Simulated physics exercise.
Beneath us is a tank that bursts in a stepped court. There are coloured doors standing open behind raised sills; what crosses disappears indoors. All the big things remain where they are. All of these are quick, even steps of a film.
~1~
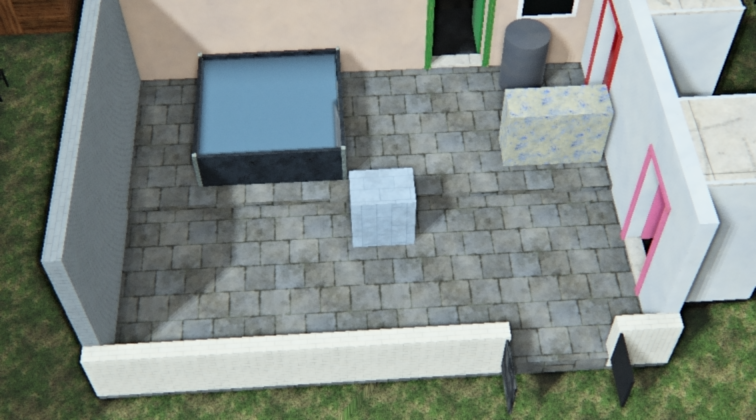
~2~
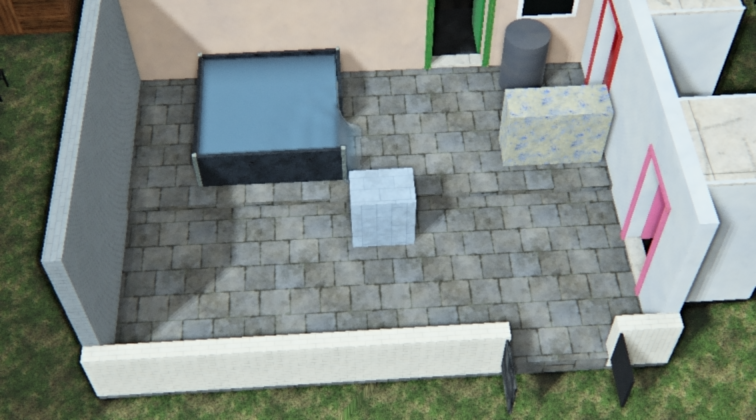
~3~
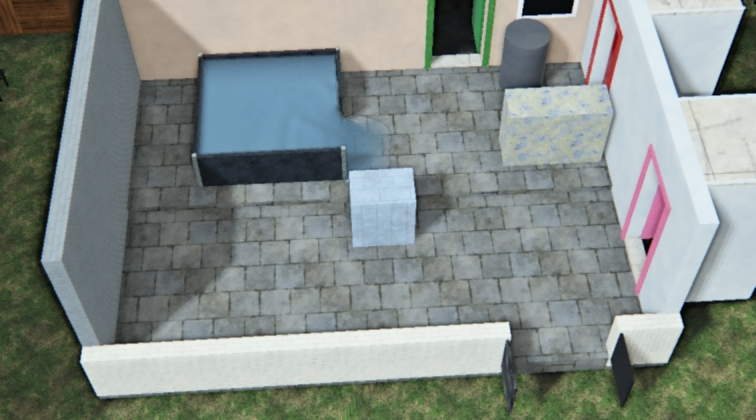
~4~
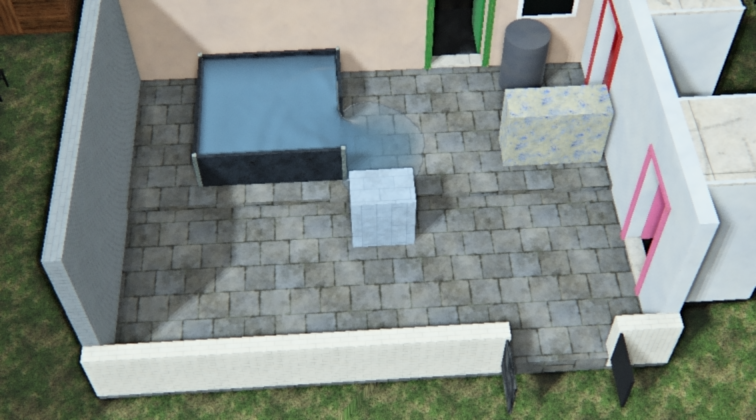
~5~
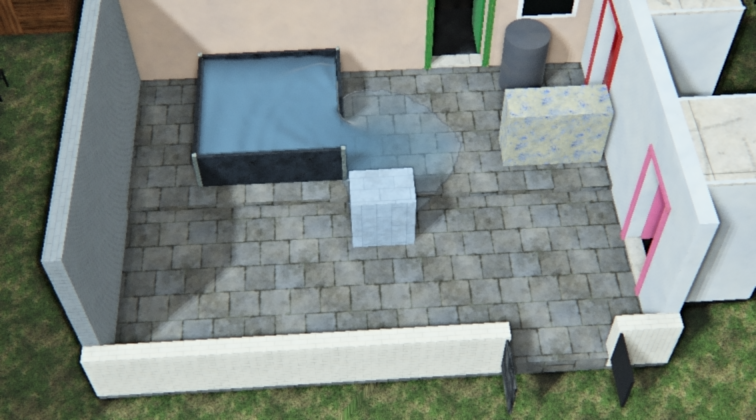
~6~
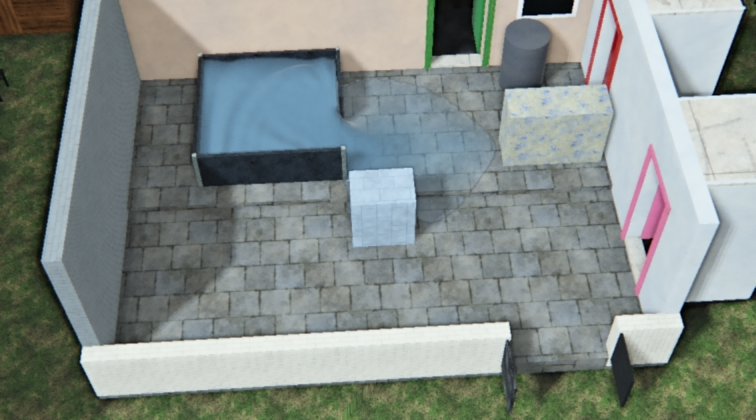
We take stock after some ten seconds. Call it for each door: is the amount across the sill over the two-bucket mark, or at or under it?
My call: The pink door over the mark, the red door over the mark, the green door over the mark.
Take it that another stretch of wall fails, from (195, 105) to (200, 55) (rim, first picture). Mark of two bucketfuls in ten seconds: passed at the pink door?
Then: Pink door floods.
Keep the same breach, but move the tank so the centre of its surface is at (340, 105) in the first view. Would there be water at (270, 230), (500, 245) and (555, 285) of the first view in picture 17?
The three spots read left dry, swamped, swamped.
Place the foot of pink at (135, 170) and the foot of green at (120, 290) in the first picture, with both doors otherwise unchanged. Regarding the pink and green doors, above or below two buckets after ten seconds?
Note: Pink door lets in too little; green door lets in too little.
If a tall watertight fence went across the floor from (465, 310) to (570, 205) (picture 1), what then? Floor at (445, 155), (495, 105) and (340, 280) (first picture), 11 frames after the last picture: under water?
Reading them off in sequence: Swamped, swamped, spared.
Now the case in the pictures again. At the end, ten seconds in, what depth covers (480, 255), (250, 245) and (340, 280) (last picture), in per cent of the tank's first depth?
In the order asked, some 6, 4 and 4 in a hundred.
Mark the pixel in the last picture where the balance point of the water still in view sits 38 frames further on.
The centre of mass sits at about (415, 170).
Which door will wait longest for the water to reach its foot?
That's the pink one.
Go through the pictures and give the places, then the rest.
The open tank at (270, 104) is whole and still, in the first picture.
The front is at (352, 125), out from the gap at (341, 143), in the second picture.
The front is at (380, 127), out from the gap at (341, 144), in the third picture.
Water pours out at (341, 144) and has run to (417, 133), in the fourth picture.
Water pours out at (341, 144) and has run to (454, 140), in the fifth picture.
Water pours out at (341, 144) and has run to (490, 143), in the sixth picture.
A moment on, water covers 30 % of the floor; the pink door not reached, the red door wet at the sill, nothing in, the green door wet at the sill, nothing in.
Next, water covers 45 % of the floor; the pink door under two buckets in, the red door over two buckets in, the green door wet at the sill, nothing in.
Then, water covers 45 % of the floor; the pink door far over two buckets in, the red door far over two buckets in, the green door under two buckets in.
Later, water covers 65 % of the floor; the pink door far over two buckets in, the red door far over two buckets in, the green door over two buckets in.
In the end, water covers 85 % of the floor; the pink door far over two buckets in, the red door far over two buckets in, the green door over two buckets in.
